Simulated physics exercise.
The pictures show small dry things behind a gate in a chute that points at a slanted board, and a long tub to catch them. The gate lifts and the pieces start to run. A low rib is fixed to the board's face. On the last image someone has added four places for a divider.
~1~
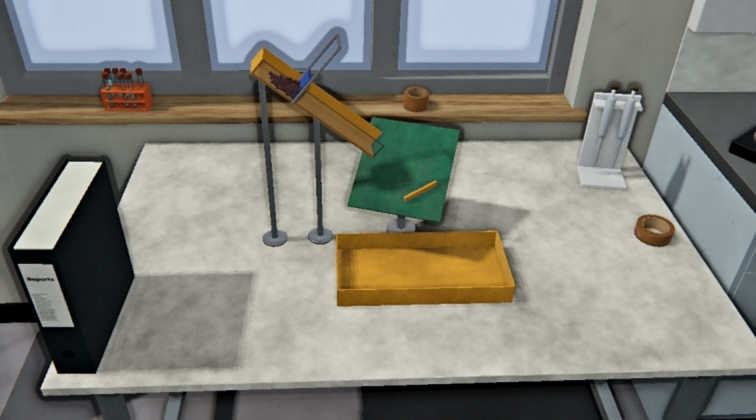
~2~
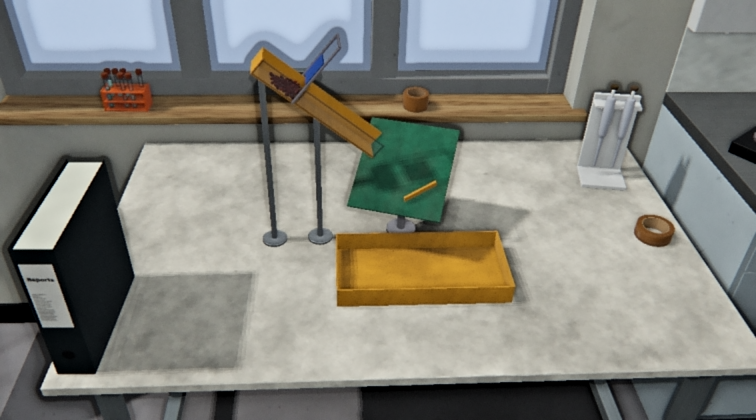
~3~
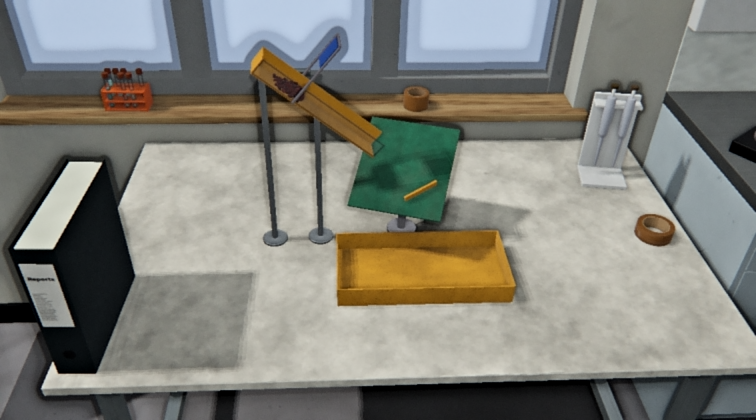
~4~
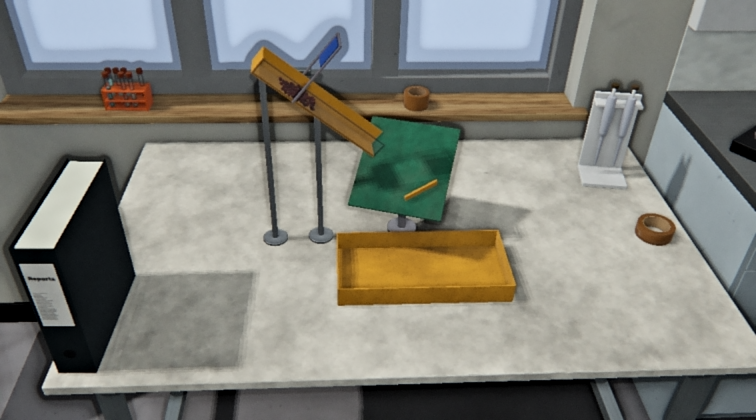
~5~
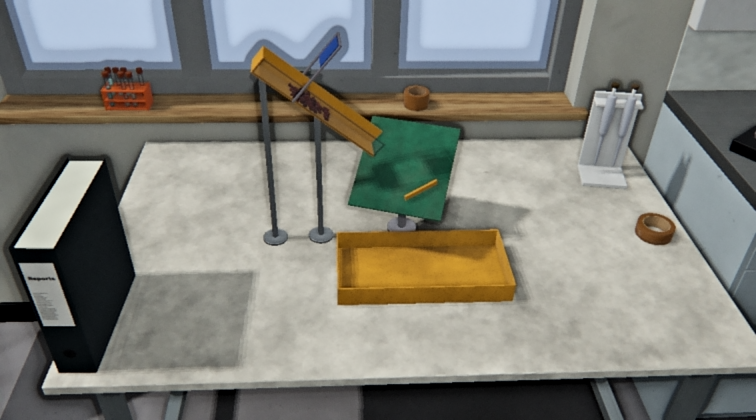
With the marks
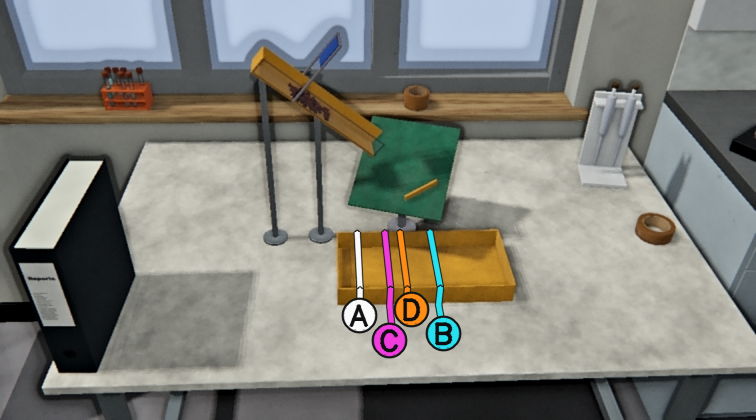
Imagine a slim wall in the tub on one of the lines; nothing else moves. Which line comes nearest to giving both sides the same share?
The best line is C.
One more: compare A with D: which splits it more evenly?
Line D.
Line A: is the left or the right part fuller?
More lands on the right.
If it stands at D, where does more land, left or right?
The left side.
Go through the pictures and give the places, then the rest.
Load behind the gate near (286, 83), kidney beans; lip of the chute near (372, 151), sloping fairly steeply, in the first frame.
Middle of the board near (404, 167), tilted fairly steeply; middle of its low edge near (393, 214); of its high edge near (415, 124), in the second frame.
Front corners of the tub near (338, 290) and (515, 286), empty; front of the load near (301, 99), in the third frame.
Middle of the load near (298, 94); its front near (312, 109), close to a quarter of the way to the lip; rib from (437, 180) to (405, 197), in the fourth frame.
Middle of the load near (308, 101); its front near (326, 119), close to a third of the way to the lip, in the fifth frame.
On the marked copy, line A crosses the front rim at (360, 288); line B crosses the front rim at (440, 287); line C crosses the front rim at (390, 288); line D crosses the front rim at (407, 287).
For line A, of what is caught, only a few on the left of the divider, all but a few on the right.
For line B, of what is caught, the bulk on the left of the divider, close to a quarter on the right.
For line C, of what is caught, close to half on the left of the divider, close to half on the right.
For line D, of what is caught, the bulk on the left of the divider, close to a quarter on the right.
